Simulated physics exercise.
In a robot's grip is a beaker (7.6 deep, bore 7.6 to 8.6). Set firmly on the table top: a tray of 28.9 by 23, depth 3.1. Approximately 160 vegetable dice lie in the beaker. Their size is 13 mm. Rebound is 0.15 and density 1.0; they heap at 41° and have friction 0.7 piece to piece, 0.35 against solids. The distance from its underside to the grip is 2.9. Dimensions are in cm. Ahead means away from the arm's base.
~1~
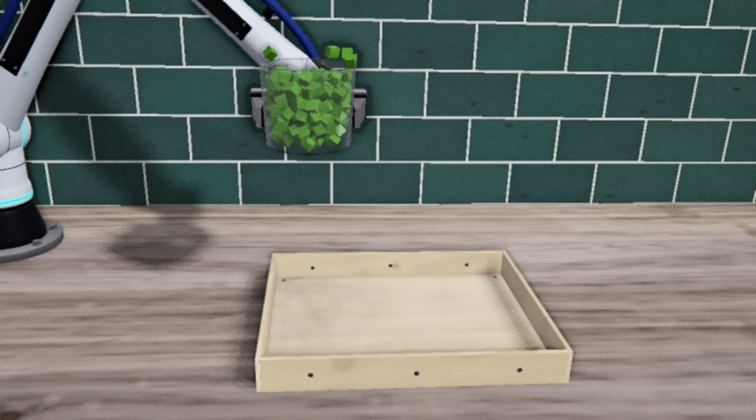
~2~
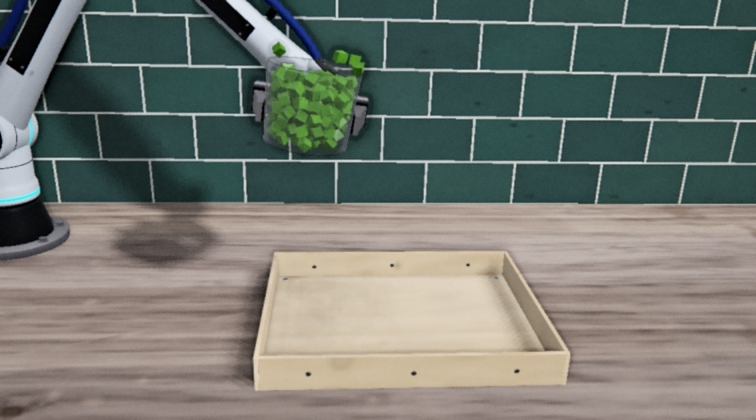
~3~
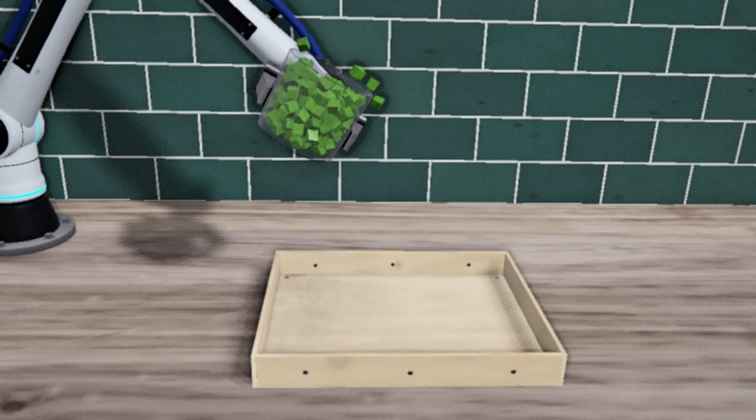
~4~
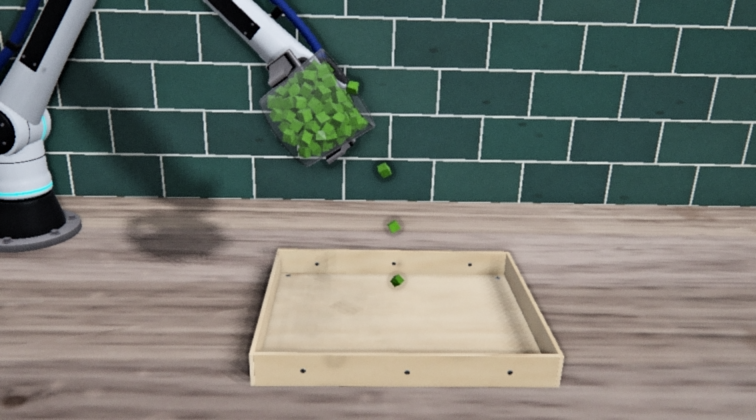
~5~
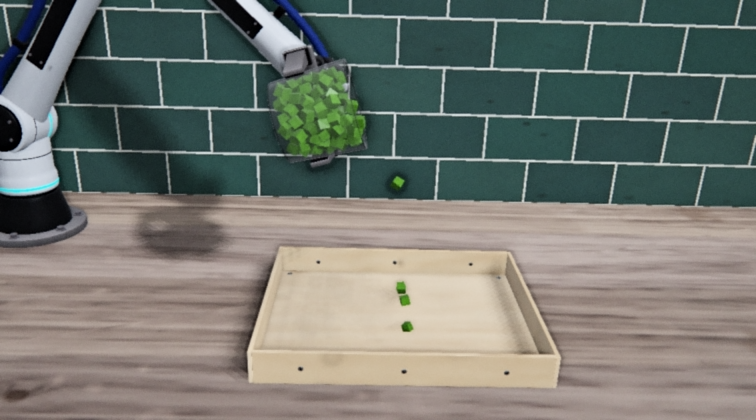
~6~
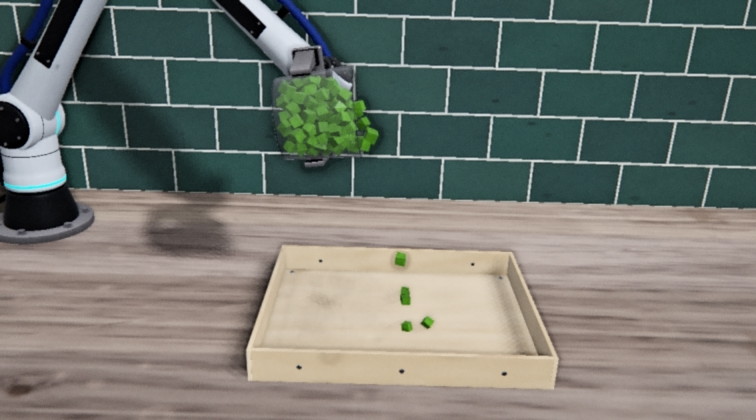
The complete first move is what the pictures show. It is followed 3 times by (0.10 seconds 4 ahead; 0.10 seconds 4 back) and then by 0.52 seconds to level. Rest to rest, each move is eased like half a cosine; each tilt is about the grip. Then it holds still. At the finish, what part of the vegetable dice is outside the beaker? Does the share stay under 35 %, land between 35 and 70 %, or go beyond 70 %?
It goes beyond 70 %.
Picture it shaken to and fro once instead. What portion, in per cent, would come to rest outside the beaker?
Estimate for that case: 80 %.
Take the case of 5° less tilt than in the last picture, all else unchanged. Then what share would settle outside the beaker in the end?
It would be near 85 per cent.
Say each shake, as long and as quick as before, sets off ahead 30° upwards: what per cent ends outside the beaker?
I'd reckon around 100 per cent.
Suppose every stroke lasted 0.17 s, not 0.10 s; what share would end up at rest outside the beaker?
In that case about 65 in a hundred.
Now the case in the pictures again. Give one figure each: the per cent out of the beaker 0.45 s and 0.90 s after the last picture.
I'd put it near 90 percent first and near 95 percent later.
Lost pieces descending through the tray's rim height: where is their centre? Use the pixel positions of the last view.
Near (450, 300).
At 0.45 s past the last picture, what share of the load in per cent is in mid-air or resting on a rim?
I'd put it near 15 per cent.
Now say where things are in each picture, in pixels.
The beaker middle at (308, 107), level; upper third of the load around (309, 83), from x 270 to 350, top at y 50; 156 in the beaker, in the first picture.
The beaker middle at (310, 107), tilted 8° forward; upper third of the load around (311, 85), from x 275 to 360, top at y 50, in the second picture.
The beaker middle at (312, 109), tilted 28° forward; upper third of the load around (308, 88), from x 270 to 375, top at y 45; 154 in the beaker, 2 in flight or on a rim, in the third picture.
The beaker middle at (315, 111), tilted 54° forward; upper third of the load around (316, 91), from x 275 to 395, top at y 70; 153 in the beaker, 1 in the tray, 2 in flight or on a rim, in the fourth picture.
The beaker middle at (317, 114), tilted 74° forward; upper third of the load around (317, 94), from x 280 to 405, top at y 75; 152 in the beaker, 3 in the tray, 1 in flight or on a rim, in the fifth picture.
The beaker middle at (318, 116), tilted 82° forward; upper third of the load around (314, 97), from x 285 to 425, top at y 85; 151 in the beaker, 4 in the tray, 1 in flight or on a rim, in the sixth picture.
Then, 0.45 s on, tilted 82° forward, highest piece 21 above the table; 117 in the tray, 15 in the beaker, 24 in flight or on a rim.
Then, 0.90 s on, tilted 32° forward, highest piece 24 above the table; 147 in the tray, 8 in the beaker, 1 on the table or floor.
Then, 1.32 s on, level, highest piece 24 above the table; 147 in the tray, 8 in the beaker, 1 on the table or floor.
Then, 2.37 s on, level, highest piece 24 above the table; 147 in the tray, 8 in the beaker, 1 on the table or floor.
In the end, 147 in the tray, 8 in the beaker, 1 on the table or floor. That is 95 % outside the beaker.
